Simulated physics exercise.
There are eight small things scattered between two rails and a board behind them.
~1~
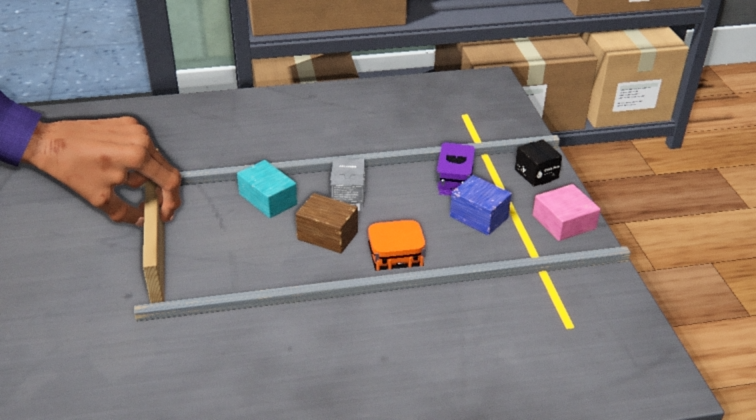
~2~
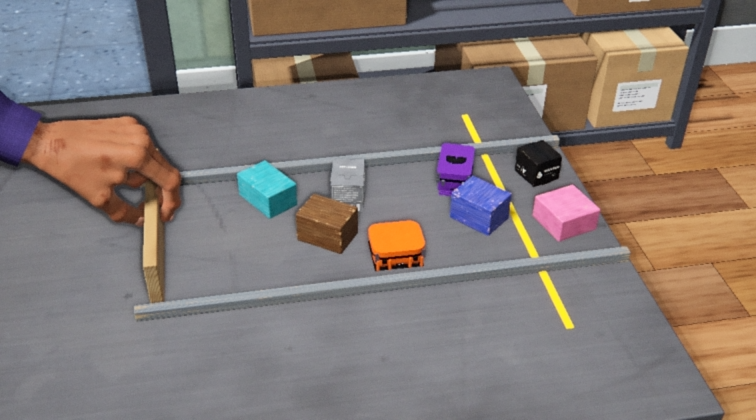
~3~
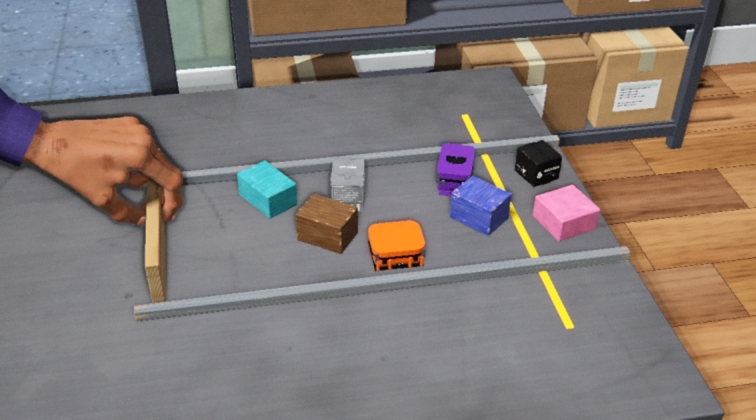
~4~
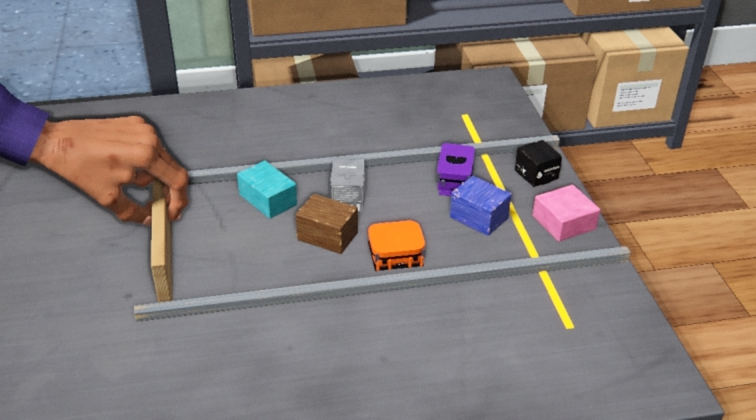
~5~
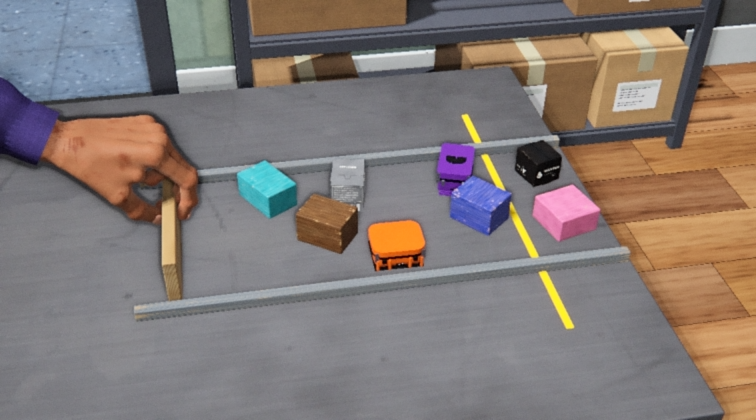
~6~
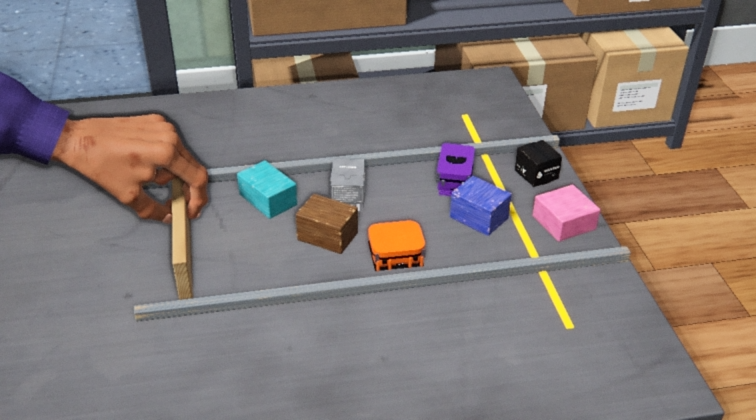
On a grey tabletop, eight small blocks and boxes in different colours lie scattered between two rails, some near or beyond a yellow strip. A hand at the left holds an upright wooden board still at first, then slides it slightly rightward, while the scattered objects stay in place.
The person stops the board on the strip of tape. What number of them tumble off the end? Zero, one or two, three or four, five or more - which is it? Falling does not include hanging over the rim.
Looks like just one, maybe two go over the edge.
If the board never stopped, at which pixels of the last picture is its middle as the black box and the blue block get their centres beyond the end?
First one: Around (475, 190). Other one: Around (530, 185).
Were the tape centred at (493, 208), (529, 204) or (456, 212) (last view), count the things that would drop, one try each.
1, 3, 0.
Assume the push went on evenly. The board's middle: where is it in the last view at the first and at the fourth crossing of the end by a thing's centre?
It sits around (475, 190) and after that around (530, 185).
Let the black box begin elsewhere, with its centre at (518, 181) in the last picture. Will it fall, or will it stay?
It slips off.
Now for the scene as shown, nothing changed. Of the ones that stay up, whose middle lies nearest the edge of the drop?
That would be the purple case.
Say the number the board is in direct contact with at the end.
The count comes out at 3.
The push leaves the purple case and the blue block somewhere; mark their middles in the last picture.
In the last picture the first middle sits at (571, 156) and the other at (582, 200).
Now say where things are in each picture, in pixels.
The first picture shows pink block (566, 212); black box (538, 163); blue block (481, 205); board (155, 223); tape (510, 206).
The second picture shows black box (538, 163); purple case (455, 170).
The third picture shows blue block (480, 206); turquoise block (267, 189).
The fourth picture shows pink block (566, 213); grey box (348, 185).
The fifth picture shows black box (538, 163); orange case (396, 246).
The sixth picture shows pink block (566, 213); black box (538, 163); blue block (480, 206); board (182, 220); tape (510, 206).
Soon after, none off yet; pink block at rest near (566, 213); black box at rest near (538, 163); blue block at rest near (480, 206).
In the end, the number that fall off is one or two; gone, black box and pink block.
